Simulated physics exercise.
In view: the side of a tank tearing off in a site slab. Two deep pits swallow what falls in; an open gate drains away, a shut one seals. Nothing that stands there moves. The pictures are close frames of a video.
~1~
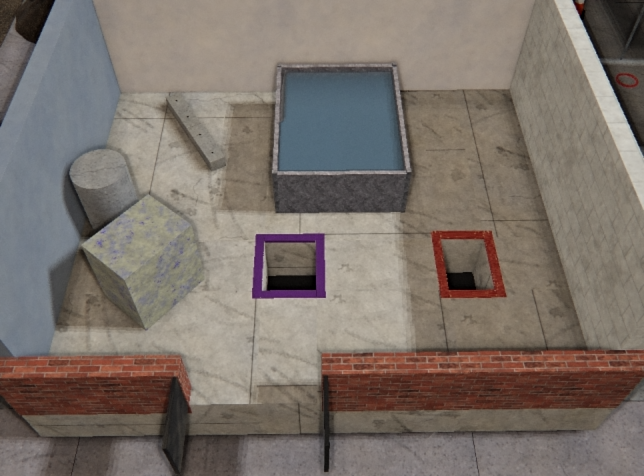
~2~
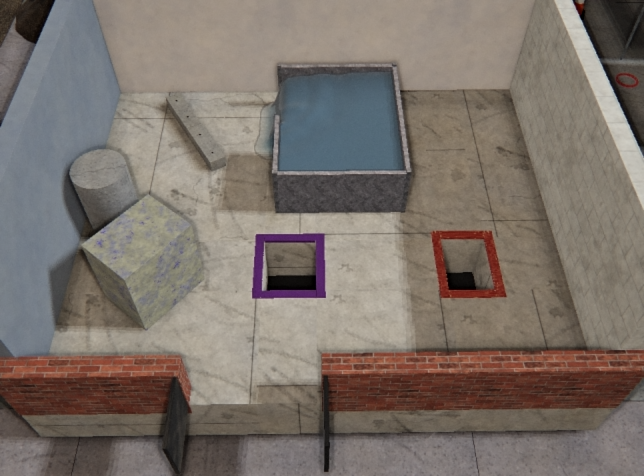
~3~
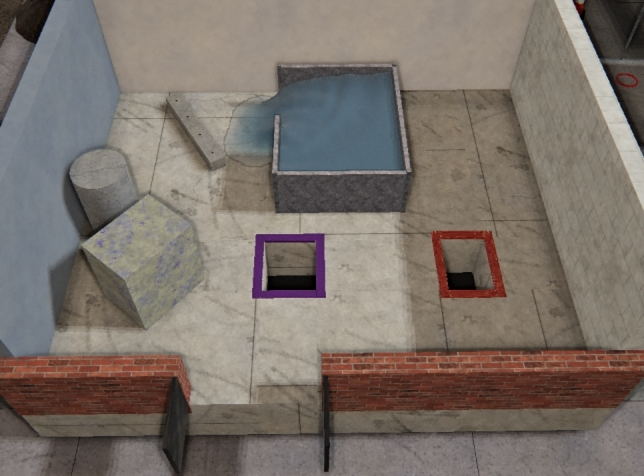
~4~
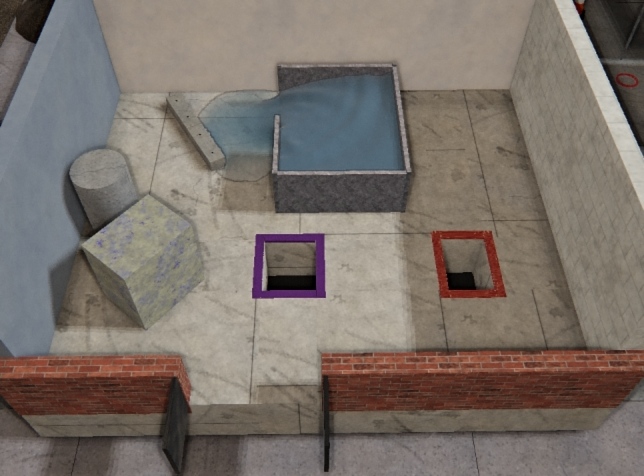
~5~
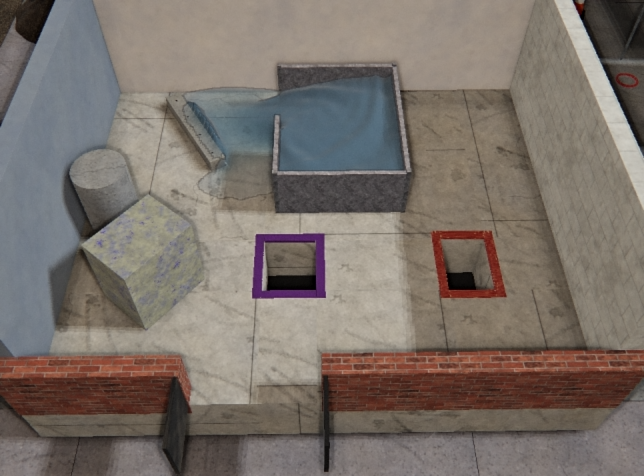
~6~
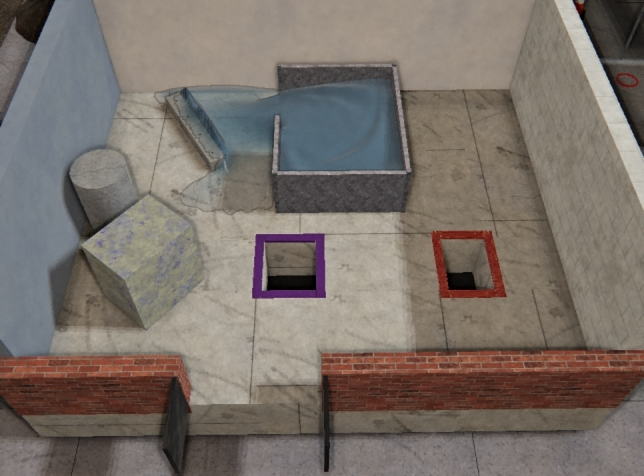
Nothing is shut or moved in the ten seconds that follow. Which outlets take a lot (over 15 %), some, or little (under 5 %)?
The gate takes from 5 to 15 %; the red pit takes under 5 %; the purple pit takes over 15 %.
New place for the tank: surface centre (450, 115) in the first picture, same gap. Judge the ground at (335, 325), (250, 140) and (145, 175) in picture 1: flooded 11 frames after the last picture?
In turn: Clear, flooded, covered.
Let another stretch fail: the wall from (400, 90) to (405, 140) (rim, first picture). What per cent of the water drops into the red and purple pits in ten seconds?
Roughly, in per cent: Red 20, purple 8.
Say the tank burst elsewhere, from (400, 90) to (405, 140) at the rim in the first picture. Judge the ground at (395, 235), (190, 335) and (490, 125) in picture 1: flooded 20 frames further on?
One after the other: Free of water, free of water, awash.
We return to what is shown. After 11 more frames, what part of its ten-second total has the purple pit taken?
Some 0 per cent.
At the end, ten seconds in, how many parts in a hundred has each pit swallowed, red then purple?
Roughly 2 per cent, then 20 per cent.
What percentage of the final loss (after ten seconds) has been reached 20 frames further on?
Roughly 5 per cent.
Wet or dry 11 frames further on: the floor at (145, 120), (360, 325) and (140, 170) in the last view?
One after the other: Flooded, not flooded, wet.
A moment on, water covers 25 % of the floor; the gate 0 %, the red pit 0 %, the purple pit 0 %.
Next, water covers 35 % of the floor; the gate 0 %, the red pit 0 %, the purple pit 0 %.
Then, water covers 50 % of the floor; the gate 0 %, the red pit 0 %, the purple pit 2 %.
Later, water covers 65 % of the floor; the gate 4 %, the red pit 0 %, the purple pit 12 %.
In the end, water covers 90 % of the floor; the gate 13 %, the red pit 2 %, the purple pit 21 %.
